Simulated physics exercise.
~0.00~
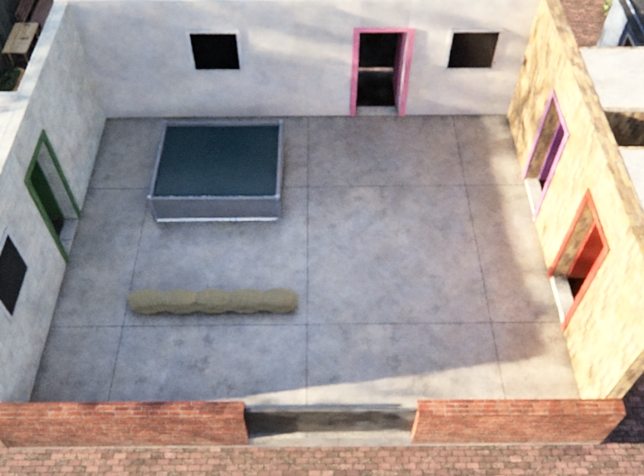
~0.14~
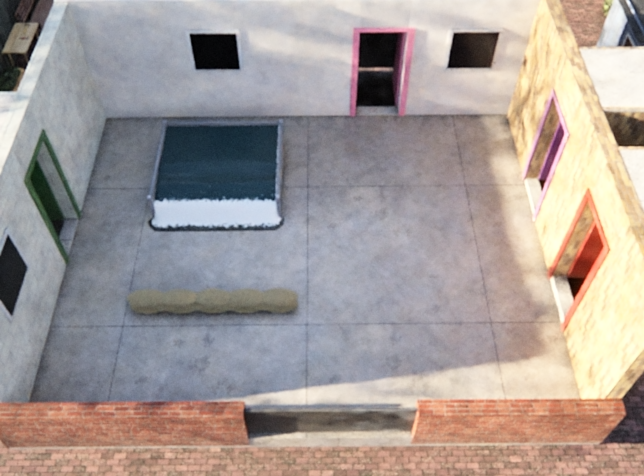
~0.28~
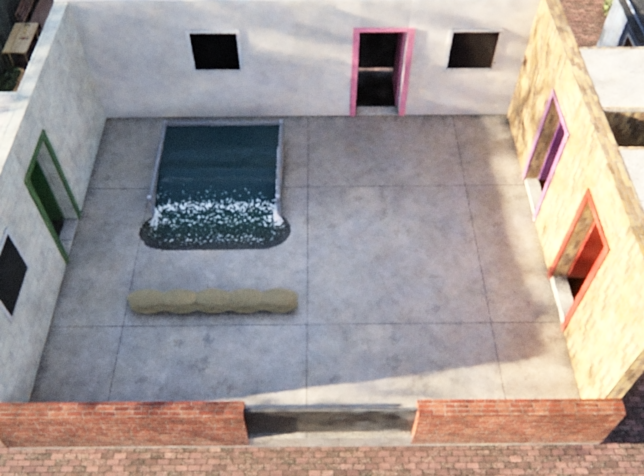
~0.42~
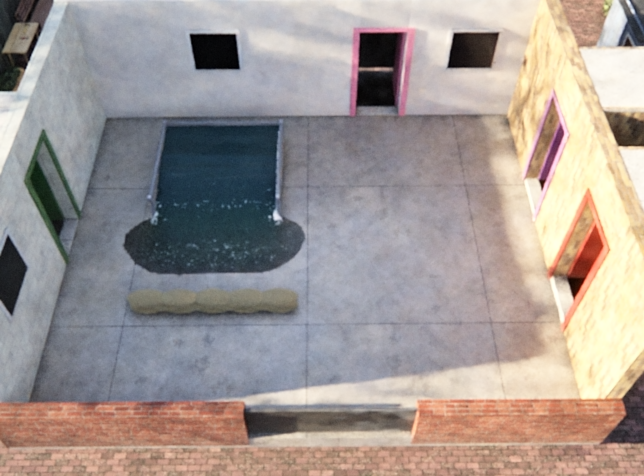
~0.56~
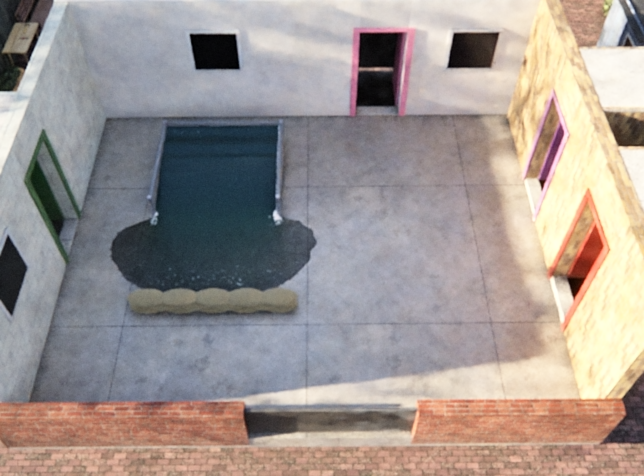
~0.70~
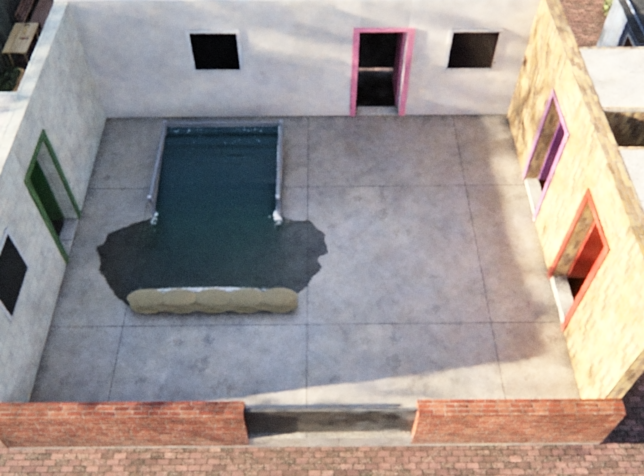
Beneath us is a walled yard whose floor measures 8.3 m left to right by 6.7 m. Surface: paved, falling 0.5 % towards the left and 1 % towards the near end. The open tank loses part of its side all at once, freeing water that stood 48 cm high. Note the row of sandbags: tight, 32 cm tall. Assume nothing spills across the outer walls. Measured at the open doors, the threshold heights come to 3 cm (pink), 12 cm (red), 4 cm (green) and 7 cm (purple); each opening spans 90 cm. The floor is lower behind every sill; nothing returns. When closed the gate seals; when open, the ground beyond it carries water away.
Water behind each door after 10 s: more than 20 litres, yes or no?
Pink door: No; red door: No; green door: Yes; purple door: No.
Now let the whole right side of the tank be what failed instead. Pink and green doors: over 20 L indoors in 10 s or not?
Pink: Exceeding the limit; green: Within the limit.
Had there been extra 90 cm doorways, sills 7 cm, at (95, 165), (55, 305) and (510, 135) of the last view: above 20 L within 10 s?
In turn: Short of it, beyond it, short of it.
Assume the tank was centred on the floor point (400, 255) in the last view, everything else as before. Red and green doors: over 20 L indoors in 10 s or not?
For the red door, the amount is acceptable; for the green door, the amount is acceptable.
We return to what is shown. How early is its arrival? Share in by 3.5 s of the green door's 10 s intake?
By then it's near 15% of the total.
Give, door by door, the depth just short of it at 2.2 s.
Depths: Pink door 0 cm, red door 0 cm, green door 1 cm, purple door 0 cm.
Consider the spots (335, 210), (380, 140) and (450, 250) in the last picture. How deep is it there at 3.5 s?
Close to 2, 0 and 3 centimetres.
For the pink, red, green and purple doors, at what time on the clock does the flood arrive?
Door times: Pink 9.5 s / red 3.6 s / green 1.8 s / purple 4.5 s.
After 1.4 s water covers 15 % of the floor and is deepest (37 cm) near (199, 281); pink door not reached, red door not reached, green door not reached, purple door not reached.
After 2.2 s water covers 20 % of the floor and is deepest (32 cm) near (198, 290); pink door not reached, red door not reached, green door 1 cm at the sill, 0 L in, purple door not reached.
After 3.5 s water covers 50 % of the floor and is deepest (22 cm) near (24, 425); pink door not reached, red door not reached, green door 13 cm at the sill, 20 L in, purple door not reached.
After 6.0 s water covers 80 % of the floor and is deepest (14 cm) near (27, 413); pink door not reached, red door 6 cm at the sill, 0 L in, green door 9 cm at the sill, 96 L in, purple door 5 cm at the sill, 0 L in.
After 10.0 s water covers 85 % of the floor and is deepest (10 cm) near (316, 422); pink door 2 cm at the sill, 0 L in, red door 6 cm at the sill, 0 L in, green door 5 cm at the sill, 119 L in, purple door 2 cm at the sill, 0 L in.
